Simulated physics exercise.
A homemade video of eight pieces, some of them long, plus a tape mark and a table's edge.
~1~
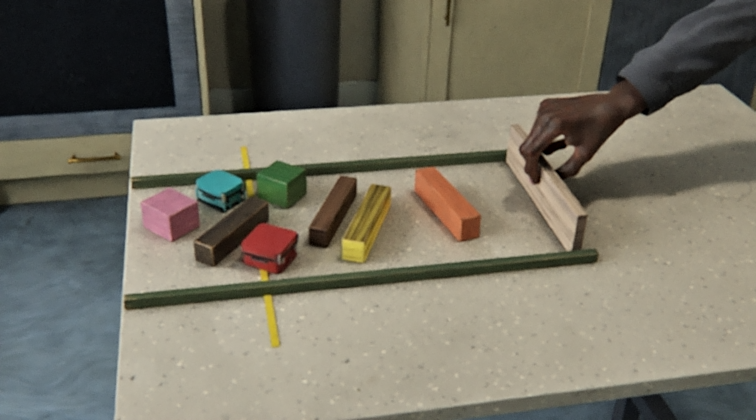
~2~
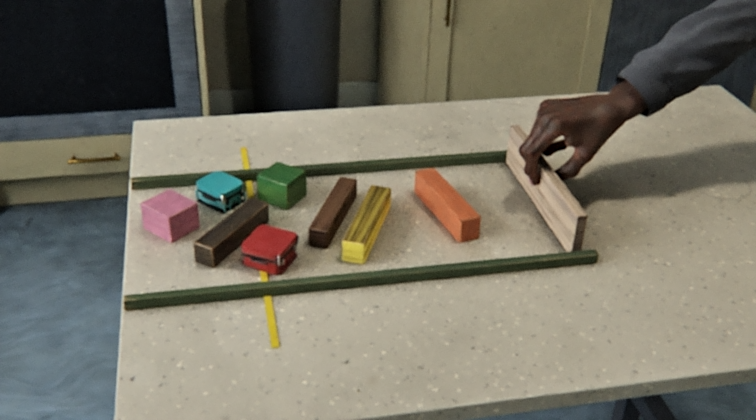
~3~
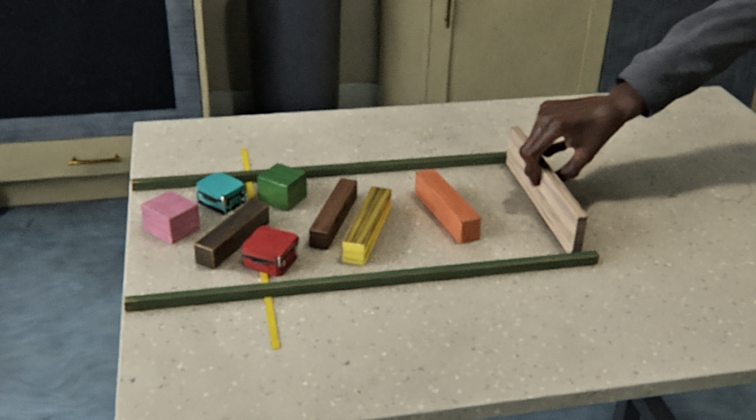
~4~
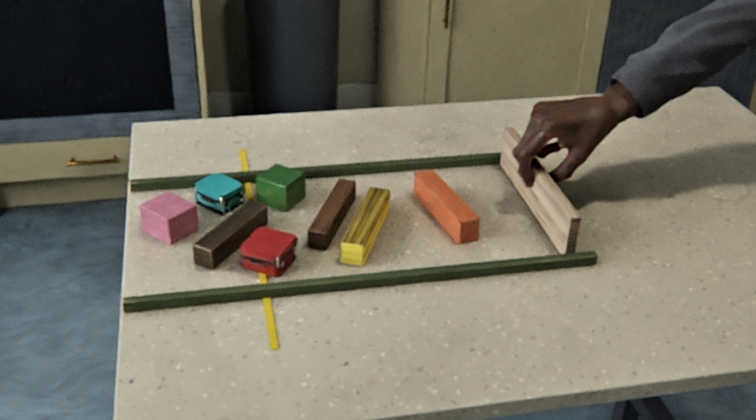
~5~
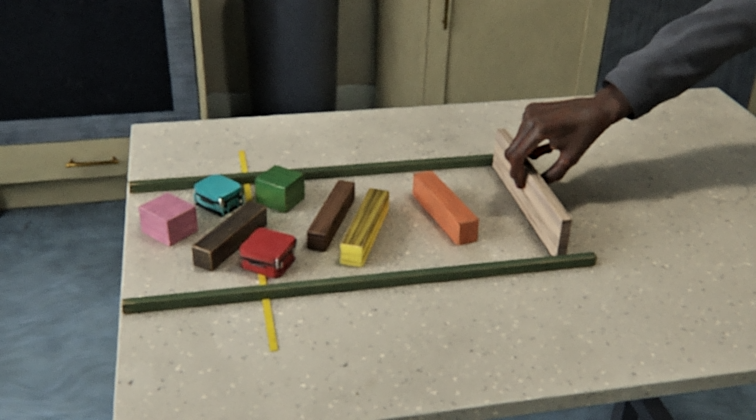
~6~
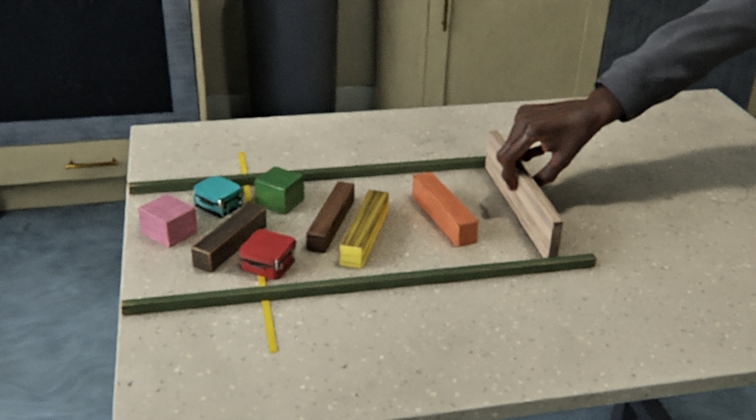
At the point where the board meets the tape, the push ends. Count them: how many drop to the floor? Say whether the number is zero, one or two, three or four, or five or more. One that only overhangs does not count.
The number is zero.
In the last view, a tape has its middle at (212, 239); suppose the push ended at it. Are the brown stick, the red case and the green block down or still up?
What happens: The brown stick does not come off, the red case does not come off, the green block does not come off.
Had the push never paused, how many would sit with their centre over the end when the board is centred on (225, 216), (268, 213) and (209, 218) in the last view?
The numbers past the end are 2, 0 and 3.
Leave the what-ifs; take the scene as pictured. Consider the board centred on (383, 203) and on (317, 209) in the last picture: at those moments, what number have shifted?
Counts: 3 / 7.
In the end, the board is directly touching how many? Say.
It's 1 of them.
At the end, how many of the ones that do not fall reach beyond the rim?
The count is 2.
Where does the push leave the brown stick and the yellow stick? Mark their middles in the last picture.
Close to (196, 218); the other close to (221, 241).
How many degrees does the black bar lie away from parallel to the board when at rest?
About 15°.
Soon after, none off yet; pink block at rest near (168, 220); turquoise case at rest near (218, 197); black bar at rest near (231, 236).
Then, none off yet; pink block at rest near (168, 220); turquoise case moved about its own width near (170, 198); black bar moved a little near (205, 235).
At rest, the number that fall off is zero.
